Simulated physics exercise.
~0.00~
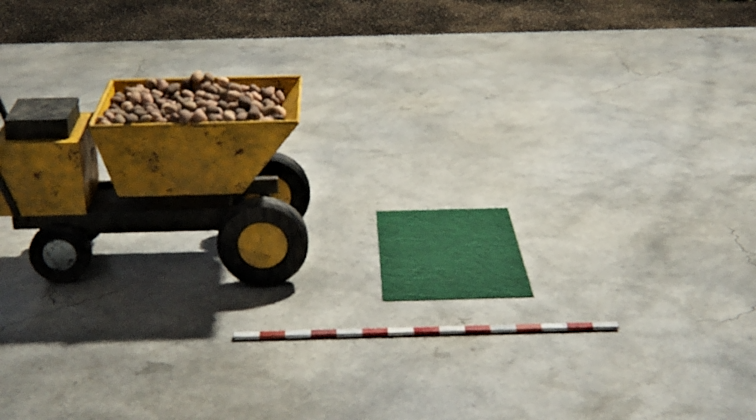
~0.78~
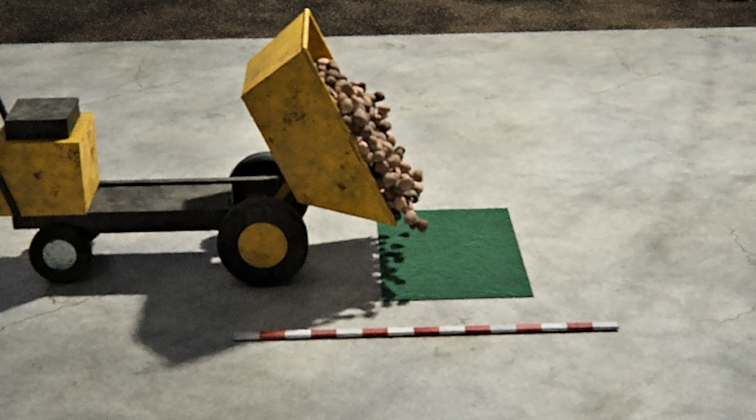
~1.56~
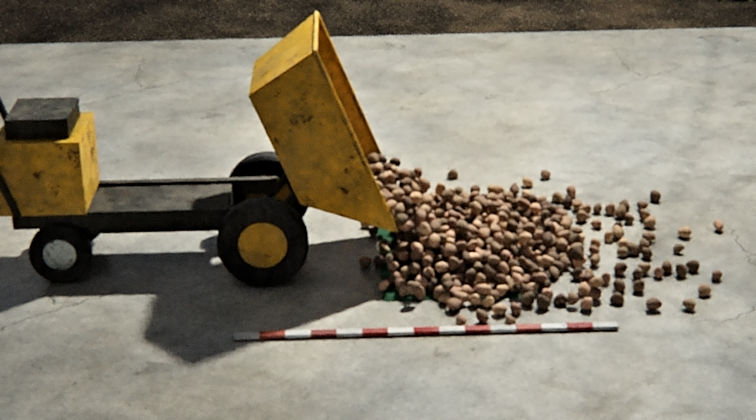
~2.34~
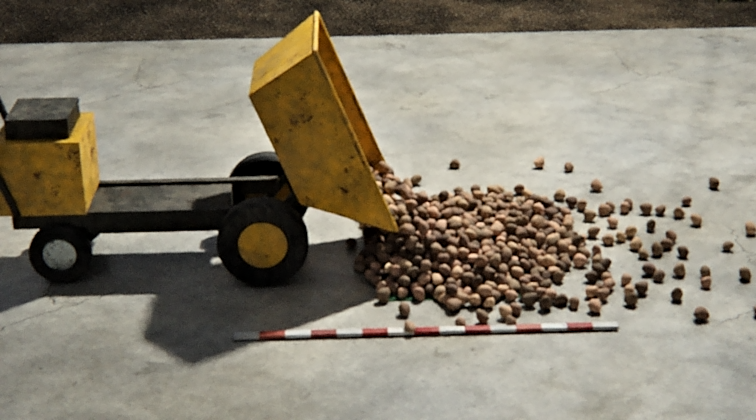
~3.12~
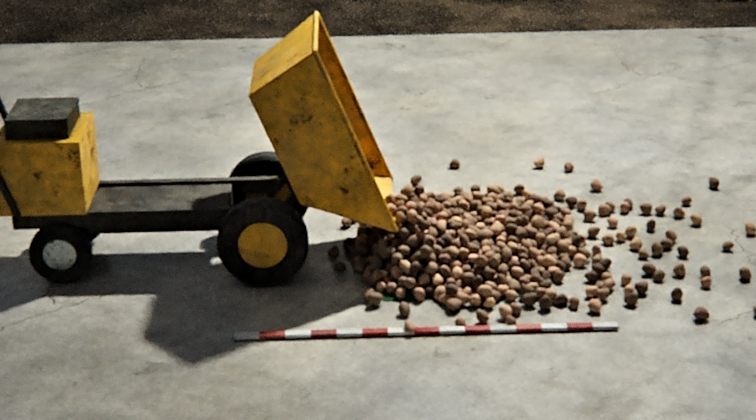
Yellow toy-like dumper tipping its tray and spilling brown cobbles over a green sheet, burying it, with strays scattered to the right.
